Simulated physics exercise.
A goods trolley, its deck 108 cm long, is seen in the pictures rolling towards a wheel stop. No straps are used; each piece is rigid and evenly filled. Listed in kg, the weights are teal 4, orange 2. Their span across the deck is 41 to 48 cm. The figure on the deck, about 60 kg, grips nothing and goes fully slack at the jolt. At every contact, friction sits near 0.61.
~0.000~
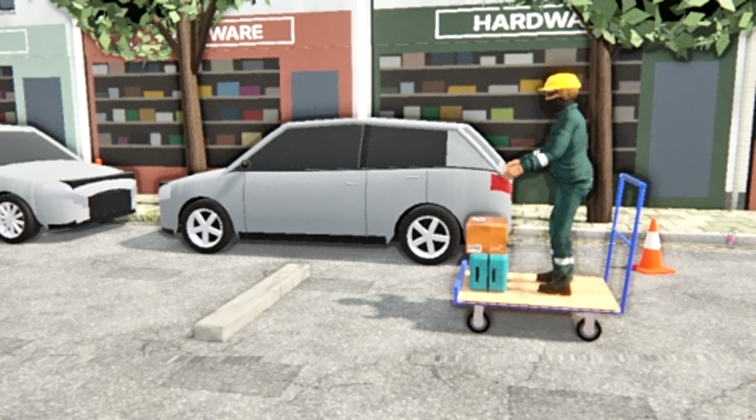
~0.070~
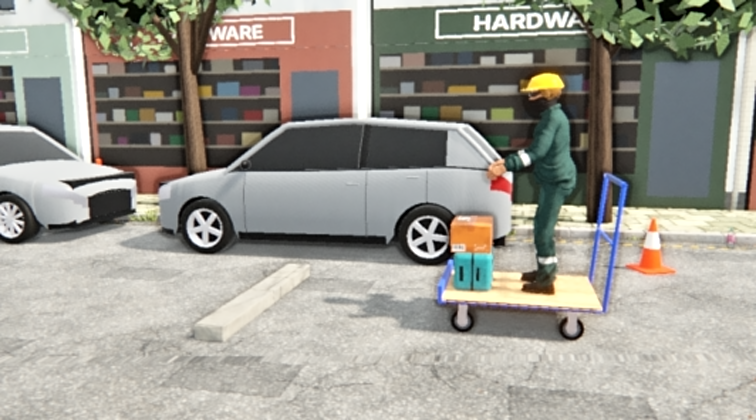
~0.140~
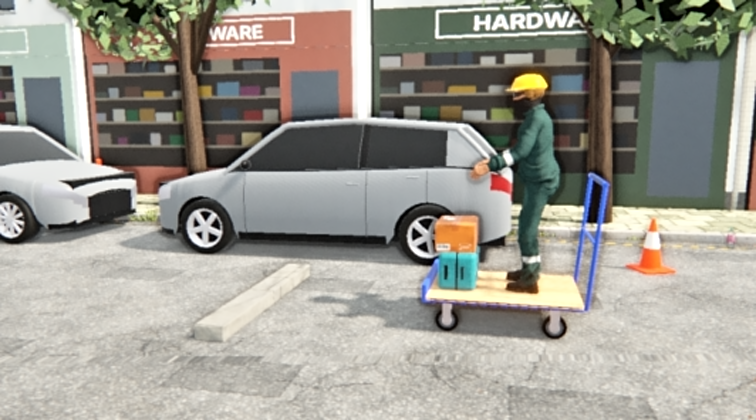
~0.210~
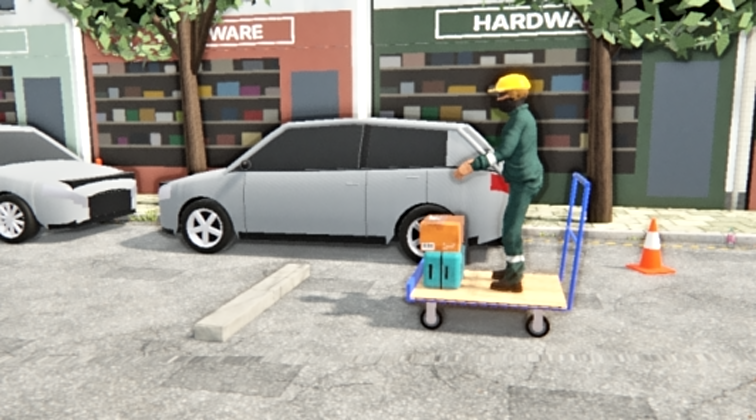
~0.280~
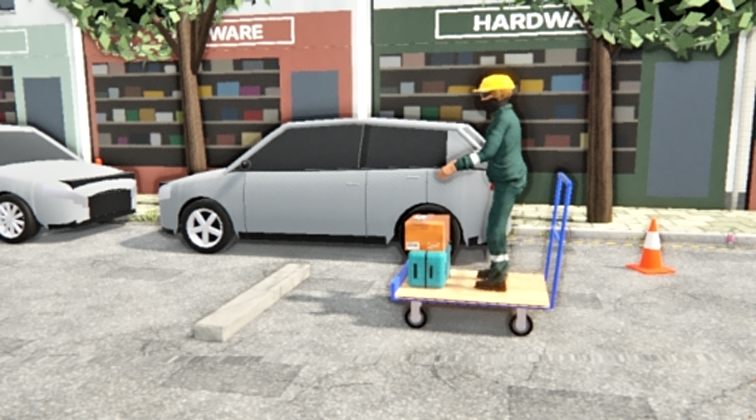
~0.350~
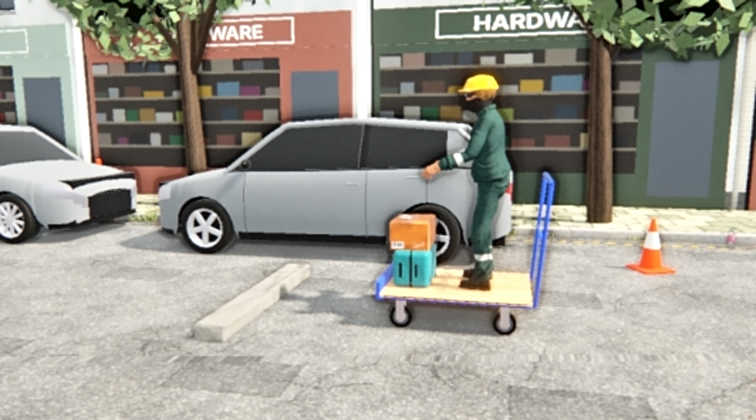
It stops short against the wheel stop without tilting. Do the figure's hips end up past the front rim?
No, it is never separated from the deck.
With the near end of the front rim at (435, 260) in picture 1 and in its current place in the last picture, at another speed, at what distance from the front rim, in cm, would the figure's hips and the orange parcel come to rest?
Both stay short of the rim: The hips by 70 cm and orange by 0 cm.
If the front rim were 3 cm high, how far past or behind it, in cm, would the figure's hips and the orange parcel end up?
Result: Hips 20 cm behind the rim; orange 50 cm beyond it.
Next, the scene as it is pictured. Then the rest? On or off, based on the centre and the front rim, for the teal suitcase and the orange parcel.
Result - teal: Stays; orange: Goes over.
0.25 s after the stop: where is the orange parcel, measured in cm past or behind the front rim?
Roughly 10 cm past it.
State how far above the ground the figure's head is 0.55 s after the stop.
Height: Approx. 60 cm up.
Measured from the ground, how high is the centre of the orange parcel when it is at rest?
10 cm.
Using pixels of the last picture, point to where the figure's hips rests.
Roughly at (304, 228).
Impact comes at 1.00 s.
After 1.25 s the figure's hips are 48 cm behind the rim, near (316, 200) in the last picture's view.
After 1.55 s the figure's hips are 37 cm behind the rim, near (305, 226) in the last picture's view.
After 2.00 s the figure's hips are 36 cm behind the rim, near (303, 228) in the last picture's view.
When all is still (3.1 s), past the rim, orange parcel; behind it, teal suitcase and the figure's hips.
